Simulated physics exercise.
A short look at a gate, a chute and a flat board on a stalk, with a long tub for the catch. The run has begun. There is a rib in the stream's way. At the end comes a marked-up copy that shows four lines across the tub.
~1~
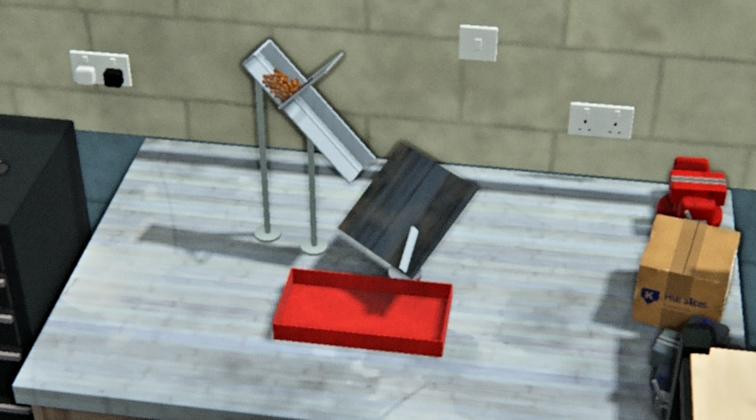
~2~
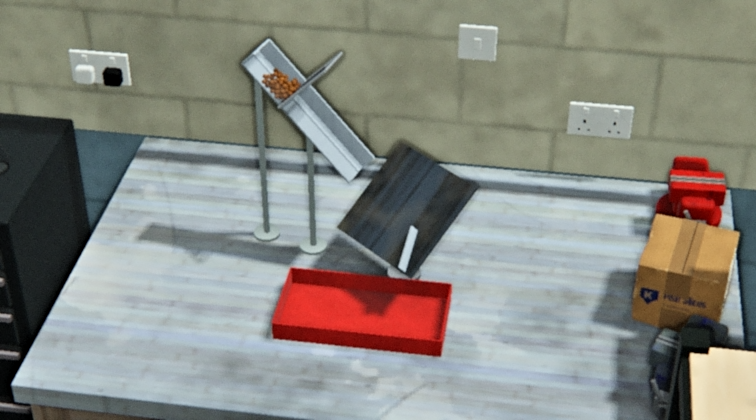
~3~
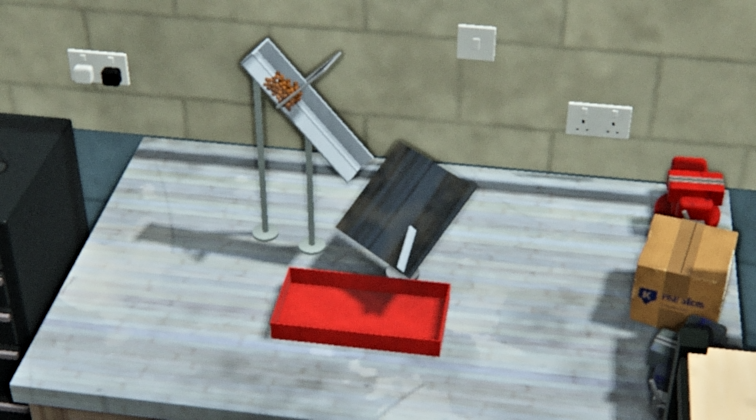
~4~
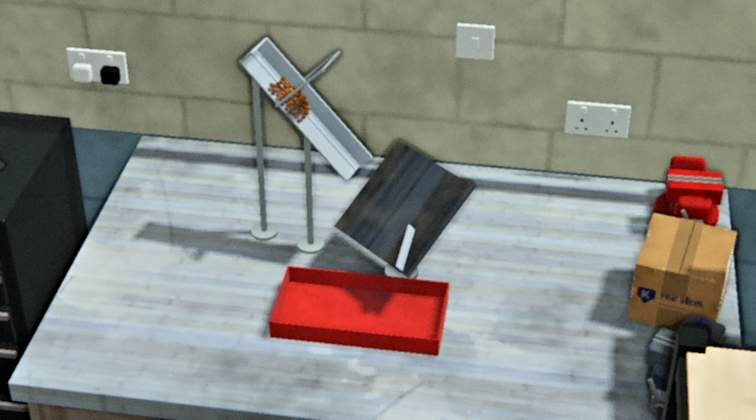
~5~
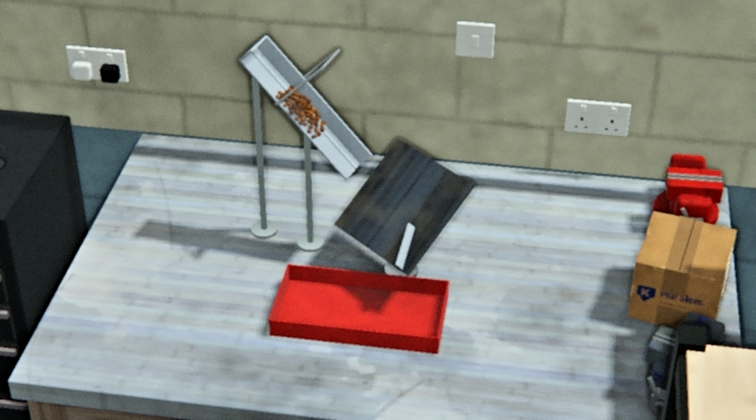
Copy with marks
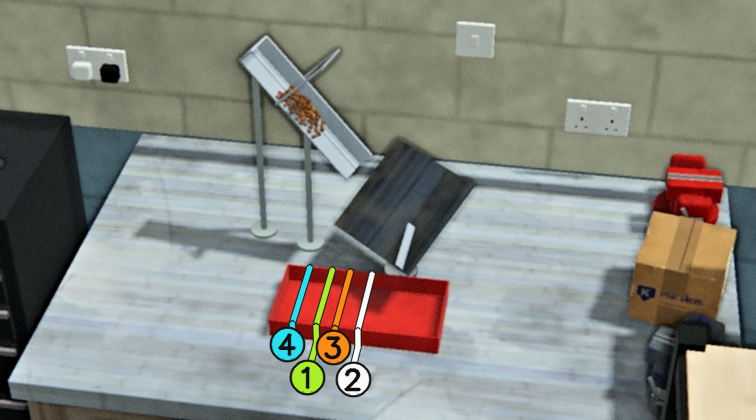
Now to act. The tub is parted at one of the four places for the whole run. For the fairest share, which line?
Choose 2.
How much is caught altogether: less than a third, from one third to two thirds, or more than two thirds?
About that: More than two thirds.
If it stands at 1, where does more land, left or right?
More lands on the right.
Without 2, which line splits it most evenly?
That is line 3.
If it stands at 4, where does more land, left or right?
The right side.
On the marked copy, line 1 crosses the front rim at (316, 325); line 2 crosses the front rim at (358, 329); line 3 crosses the front rim at (335, 327); line 4 crosses the front rim at (292, 322).
With 1, of what is caught, a small part on the left of the divider, nearly all on the right.
With 2, of what is caught, about a third on the left of the divider, about two thirds on the right.
With 3, of what is caught, about a quarter on the left of the divider, most on the right.
With 4, of what is caught, none on the left of the divider, all on the right.
